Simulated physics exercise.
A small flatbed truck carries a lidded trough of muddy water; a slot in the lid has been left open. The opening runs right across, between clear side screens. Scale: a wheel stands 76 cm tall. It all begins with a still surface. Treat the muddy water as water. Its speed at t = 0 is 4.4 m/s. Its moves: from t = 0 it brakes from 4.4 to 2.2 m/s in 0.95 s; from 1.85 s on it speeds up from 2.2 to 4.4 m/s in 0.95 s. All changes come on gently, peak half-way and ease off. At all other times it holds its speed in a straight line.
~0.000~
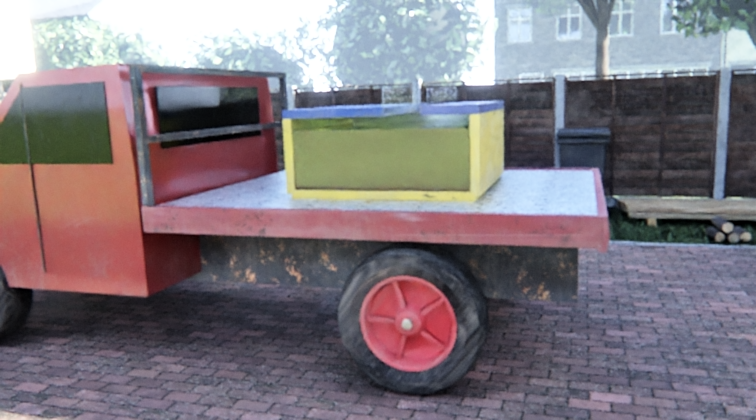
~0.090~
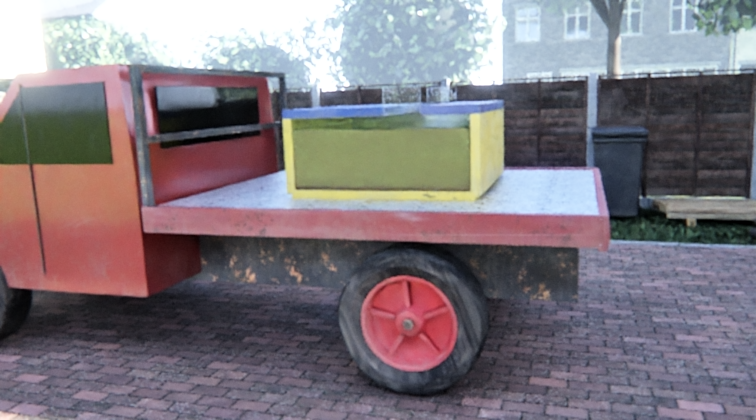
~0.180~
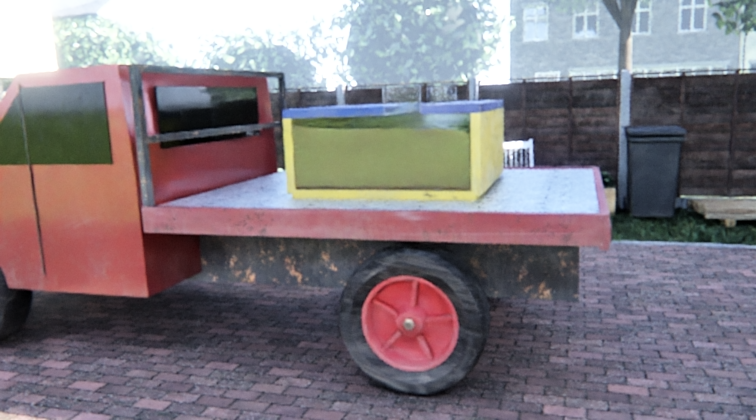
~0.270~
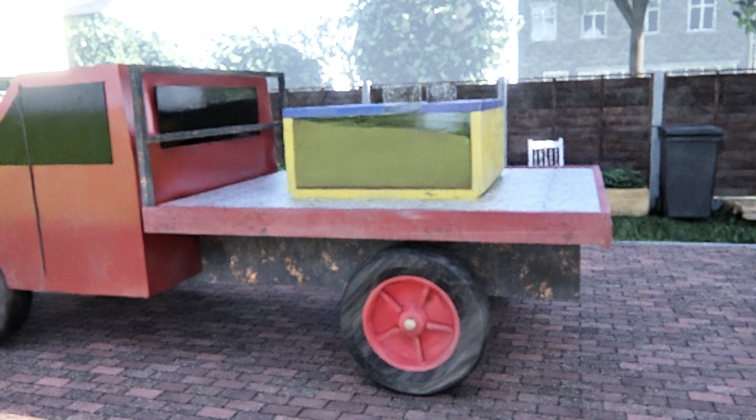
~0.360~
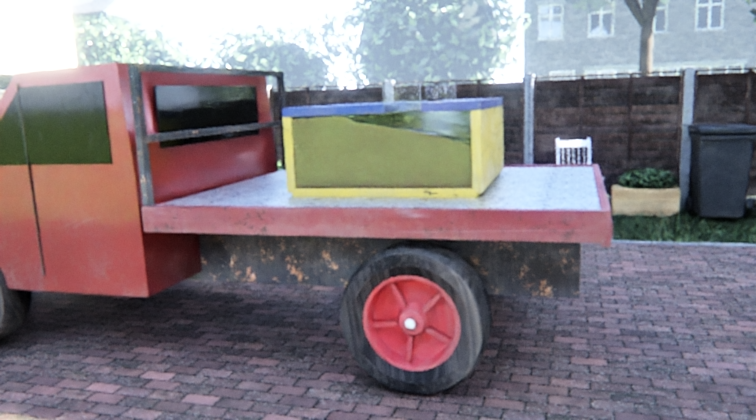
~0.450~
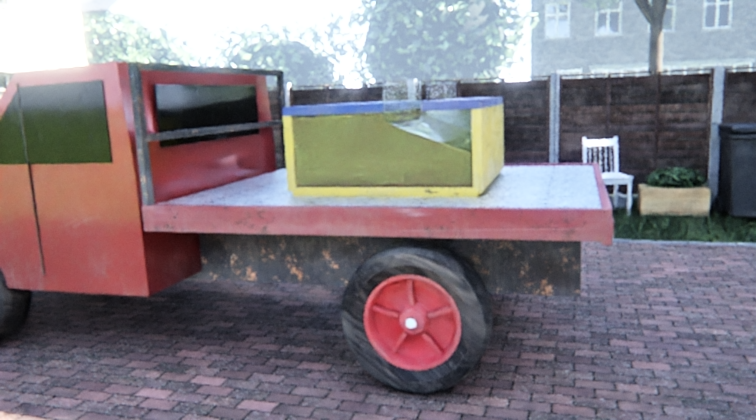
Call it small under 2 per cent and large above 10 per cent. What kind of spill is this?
A middling spill.
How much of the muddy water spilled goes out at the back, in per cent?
About 90 per cent.
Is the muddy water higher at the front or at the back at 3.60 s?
At the front.
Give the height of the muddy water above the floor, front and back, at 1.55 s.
Front 24 cm, back 36 cm.
Then, 1.55 s in, the surface stands 36 cm at the back and 24 cm at the front; nothing has left.
Then, 2.55 s in, the surface stands 38 cm at the back and 12 cm at the front; 7 per cent is out, over the back.
Then, 3.60 s in, the surface stands 27 cm at the back and 35 cm at the front; 4 per cent is out, over the back.
Then, 5.68 s in, 4 per cent is out, over the back, 14 of 330 litres.
